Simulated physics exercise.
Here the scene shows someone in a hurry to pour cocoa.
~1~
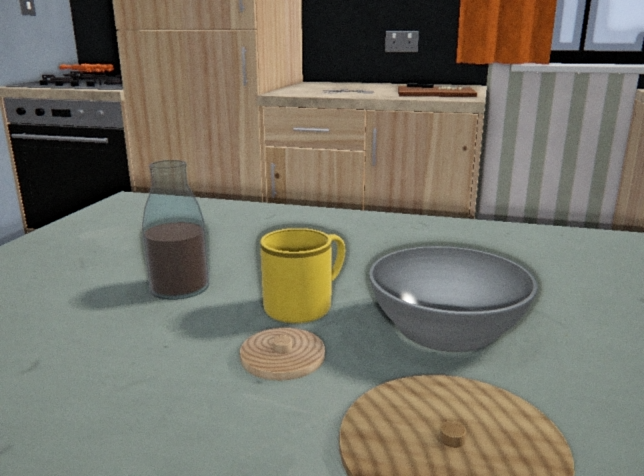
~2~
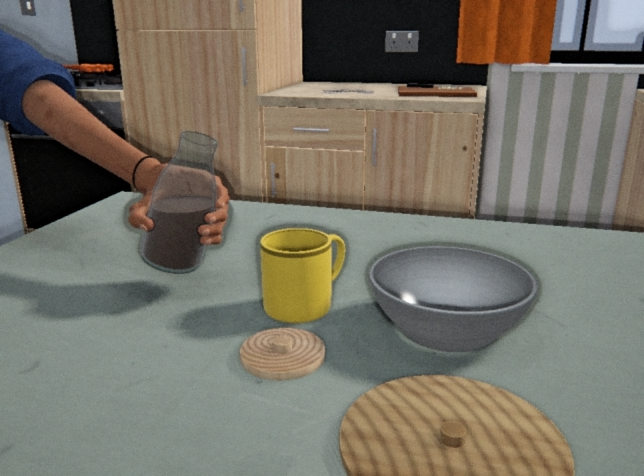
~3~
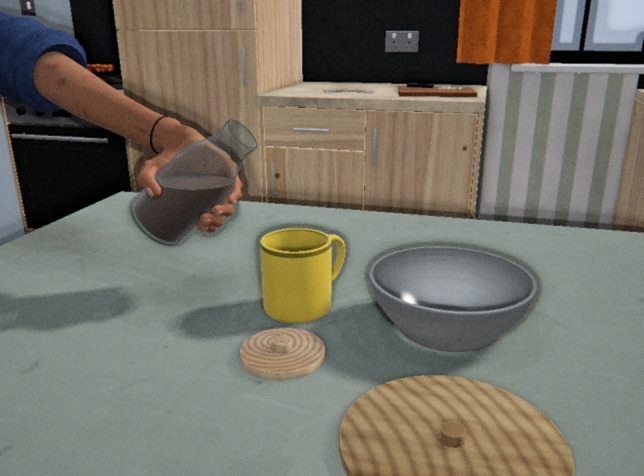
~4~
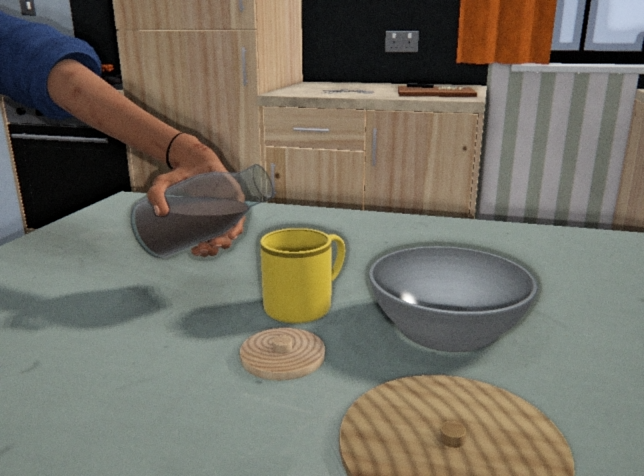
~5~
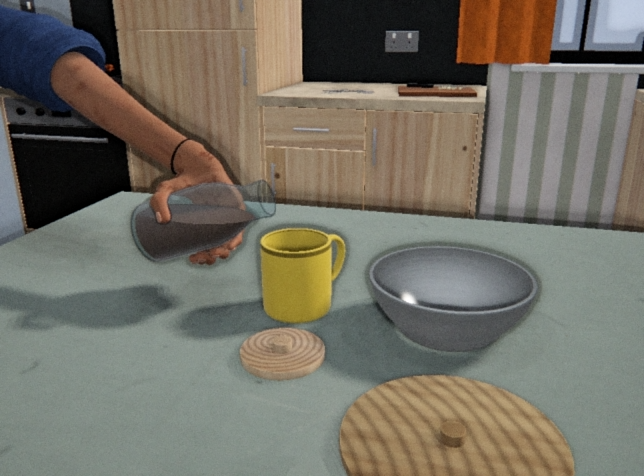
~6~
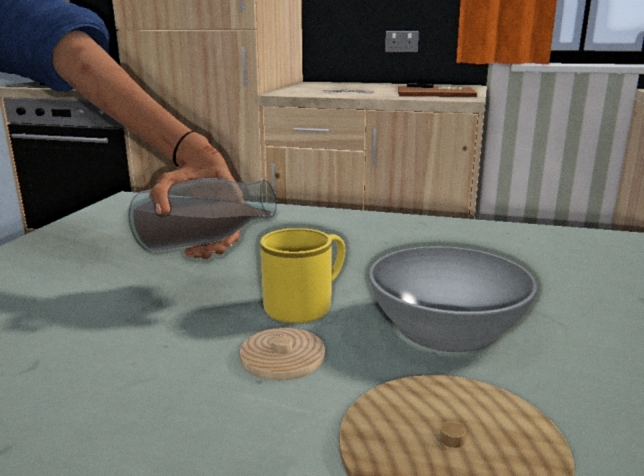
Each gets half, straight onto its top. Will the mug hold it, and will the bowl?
The mug holds it, the bowl holds it.
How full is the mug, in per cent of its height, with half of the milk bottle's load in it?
Close to 40 %.
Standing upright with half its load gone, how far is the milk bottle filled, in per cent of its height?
Level: Near 20 in a hundred.
A moment on, the cocoa goes into the mug.
Further on, the cocoa goes into the bowl.
When it is over, the mug has its share inside; the bowl has its share inside.
